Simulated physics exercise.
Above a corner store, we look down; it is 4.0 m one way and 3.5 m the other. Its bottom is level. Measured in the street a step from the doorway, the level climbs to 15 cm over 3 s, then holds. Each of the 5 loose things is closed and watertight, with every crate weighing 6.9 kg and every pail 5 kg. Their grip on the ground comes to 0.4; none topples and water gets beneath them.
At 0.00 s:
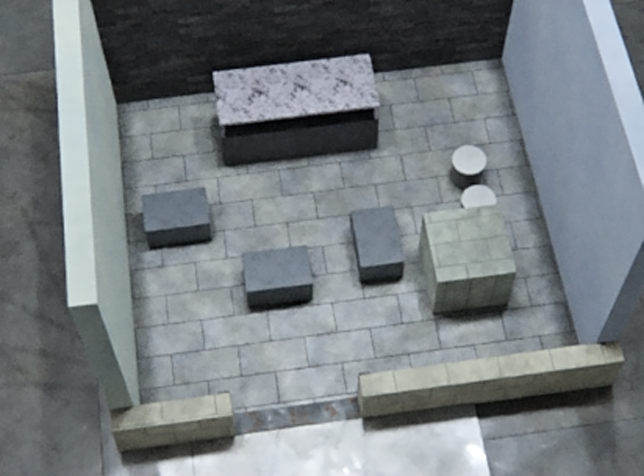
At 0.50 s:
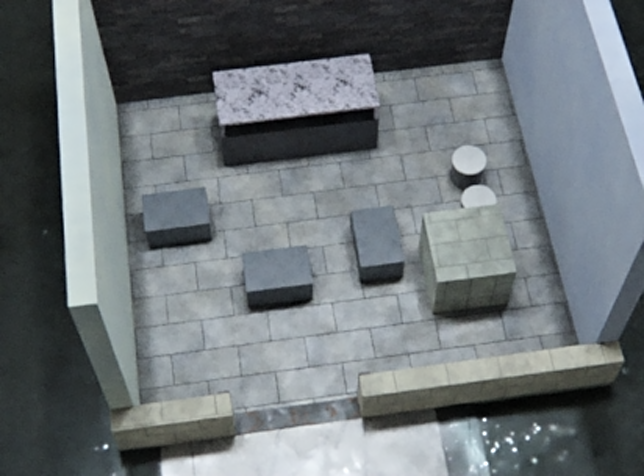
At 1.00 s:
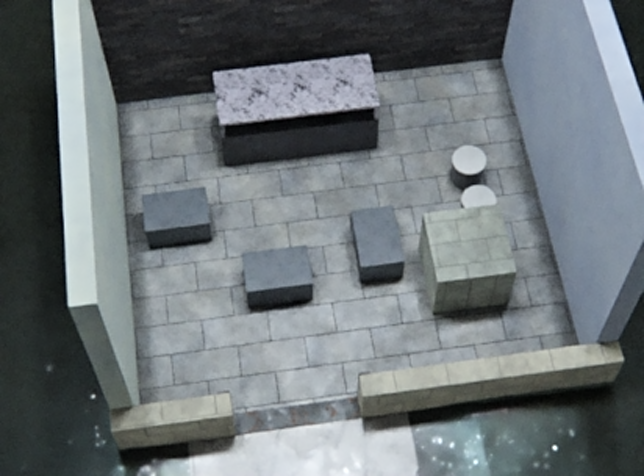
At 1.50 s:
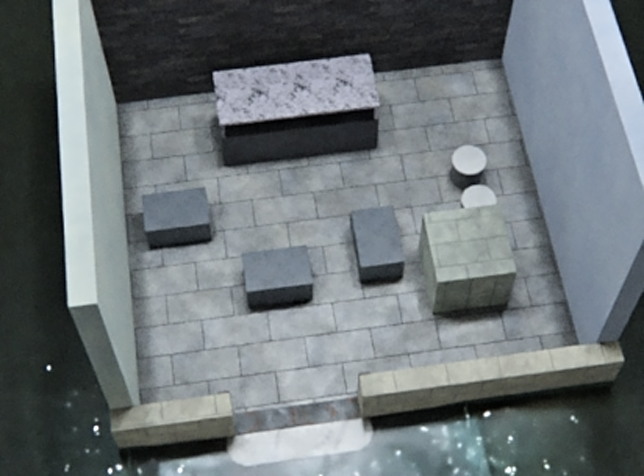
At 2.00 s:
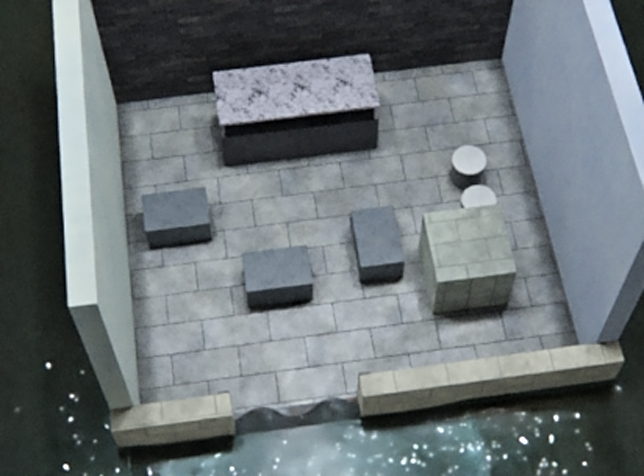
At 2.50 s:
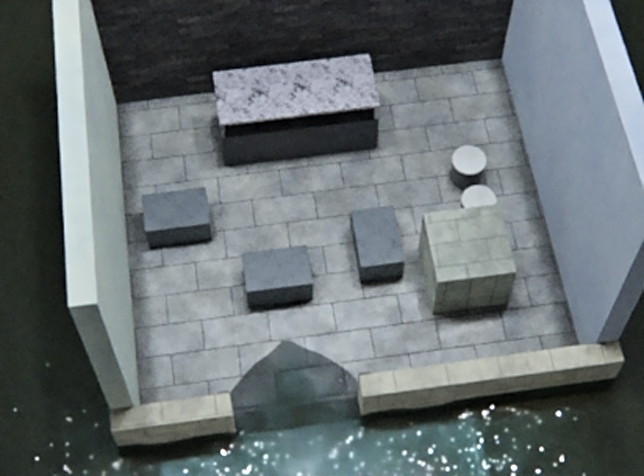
To begin with, we look down on a dry, tiled shop interior with a counter, dark blocks and two round stools. Outside, dark, glinting water spreads over the paving and covers the pale strip by the doorway, then pushes a small pointed patch through the opening, while everything inside stays still.
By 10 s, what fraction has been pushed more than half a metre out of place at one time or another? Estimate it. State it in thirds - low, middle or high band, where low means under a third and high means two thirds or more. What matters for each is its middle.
Middle band.
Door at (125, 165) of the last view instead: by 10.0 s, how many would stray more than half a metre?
3.
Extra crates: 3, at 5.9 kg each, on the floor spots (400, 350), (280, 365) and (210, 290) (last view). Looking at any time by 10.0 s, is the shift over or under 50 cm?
So, in the order asked, it's not far enough, too far and too far.
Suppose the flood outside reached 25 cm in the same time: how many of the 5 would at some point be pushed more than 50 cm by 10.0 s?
Count under that change: 4.
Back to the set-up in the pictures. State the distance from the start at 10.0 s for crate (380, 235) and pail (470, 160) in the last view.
First 80 cm, then 10 cm.
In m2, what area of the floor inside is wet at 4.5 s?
About 5.5 m2.
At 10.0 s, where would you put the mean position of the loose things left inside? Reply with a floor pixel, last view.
I'd put it around (349, 171).
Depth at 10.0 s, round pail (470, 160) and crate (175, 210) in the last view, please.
First about 5 cm, second about 9 cm.
After 3.5 s 0 of 5 are over 50 cm from their spots; 0 afloat.
After 4.5 s 1 of 5 are over 50 cm from their spots; 0 afloat.
After 7.0 s 3 of 5 are over 50 cm from their spots; 3 afloat.
After 10.0 s 3 of 5 are over 50 cm from their spots, and 3 have been at some point; 3 afloat.
